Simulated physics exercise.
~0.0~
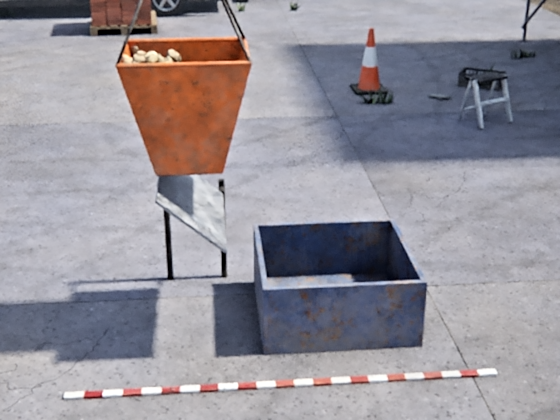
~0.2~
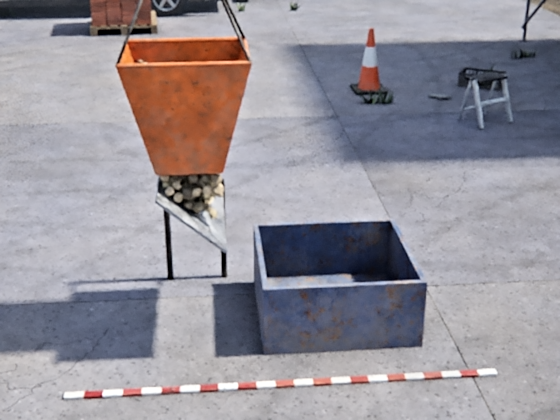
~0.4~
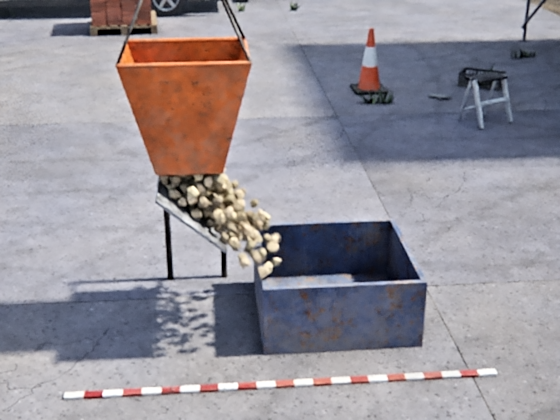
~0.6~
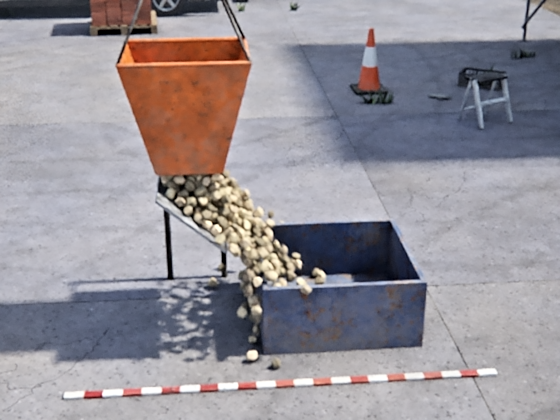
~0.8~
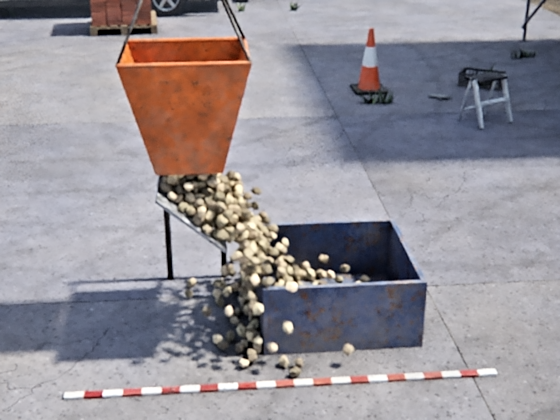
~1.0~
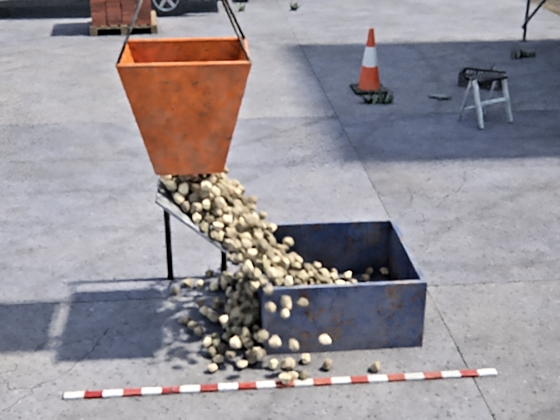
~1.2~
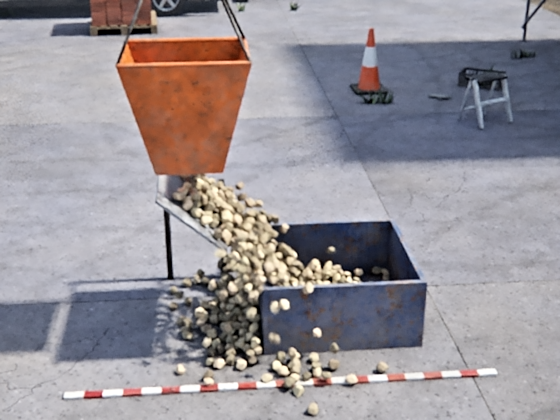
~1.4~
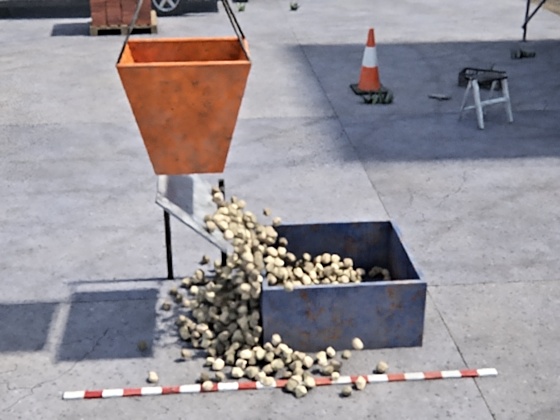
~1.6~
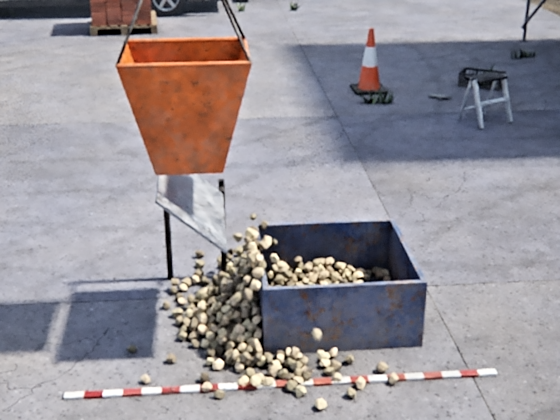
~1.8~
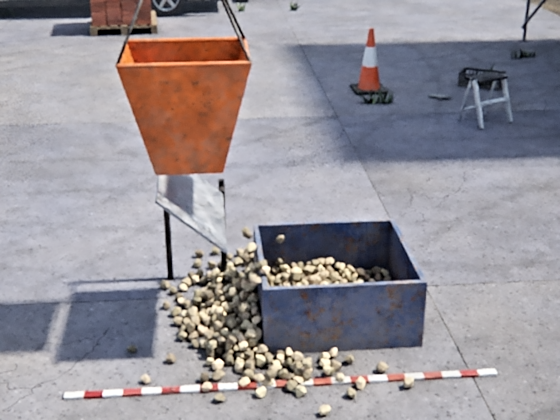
On a sunlit concrete yard, pale stones dropped from the bottom of a hanging orange skip, slid down a sloping steel plate and spilled toward a dark bin, ending with about half inside it and most of the rest heaped on its left.
